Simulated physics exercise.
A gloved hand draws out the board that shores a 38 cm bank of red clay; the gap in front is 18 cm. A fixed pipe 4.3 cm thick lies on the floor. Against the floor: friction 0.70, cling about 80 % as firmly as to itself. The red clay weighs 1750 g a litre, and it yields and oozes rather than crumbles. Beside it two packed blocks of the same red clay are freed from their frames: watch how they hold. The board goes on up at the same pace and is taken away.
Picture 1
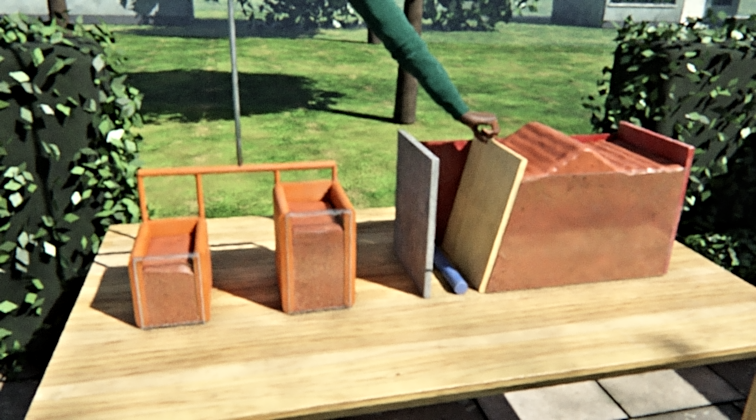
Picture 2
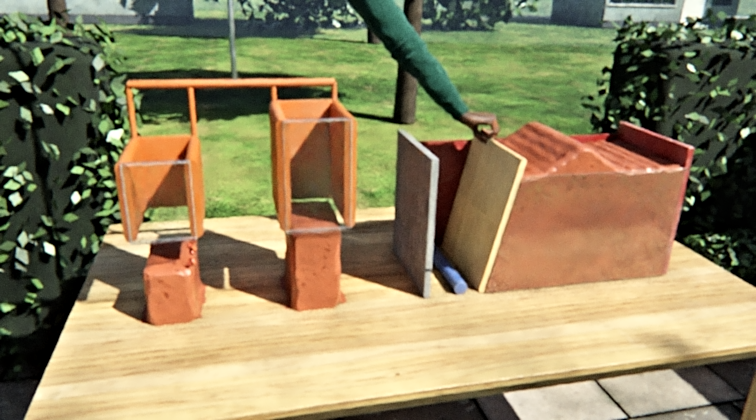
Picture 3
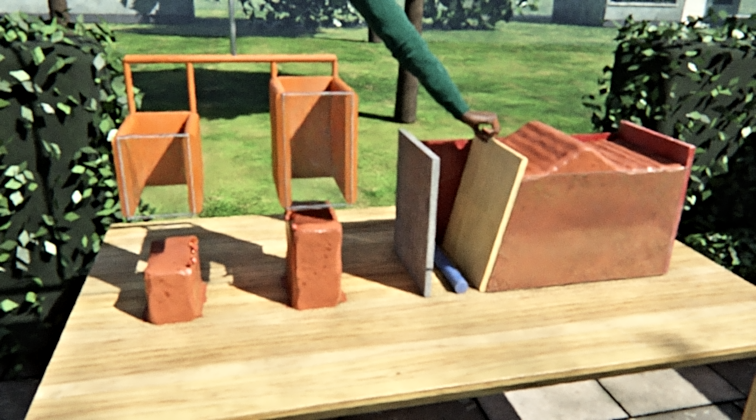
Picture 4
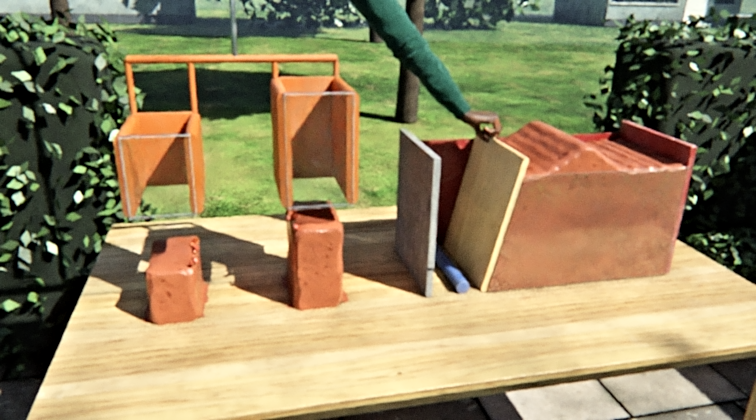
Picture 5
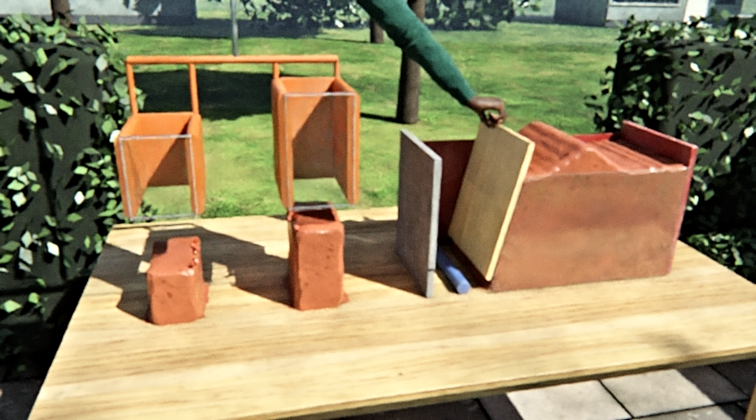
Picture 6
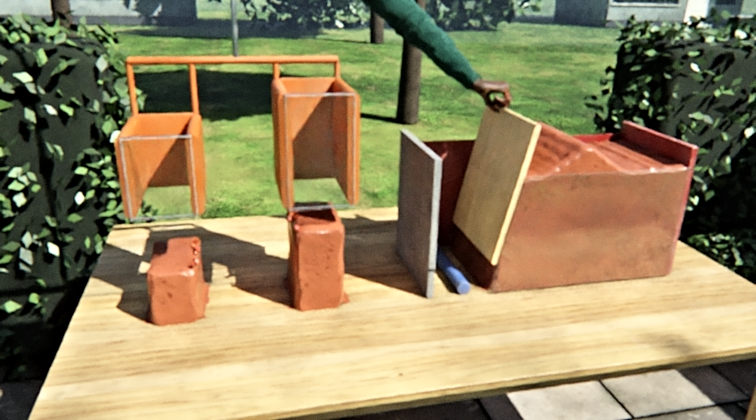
The video shows two orange open boxes joined by a bar lifting off two red clay blocks on a wooden table, then a hand drawing a board slightly upward beside a larger red clay bank, which barely changes.
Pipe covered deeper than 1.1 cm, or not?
It is left showing.
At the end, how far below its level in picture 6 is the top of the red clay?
About 0.0 cm.
Last picture + 0.38 s, the face still stands and nothing lies on the pipe.
Last picture + 0.82 s, the face still stands and nothing lies on the pipe.
Last picture + 1.26 s, the face still stands and nothing lies on the pipe.
Last picture + 1.70 s, the face still stands and nothing lies on the pipe.
Last picture + 1.74 s, the face still stands and nothing lies on the pipe.
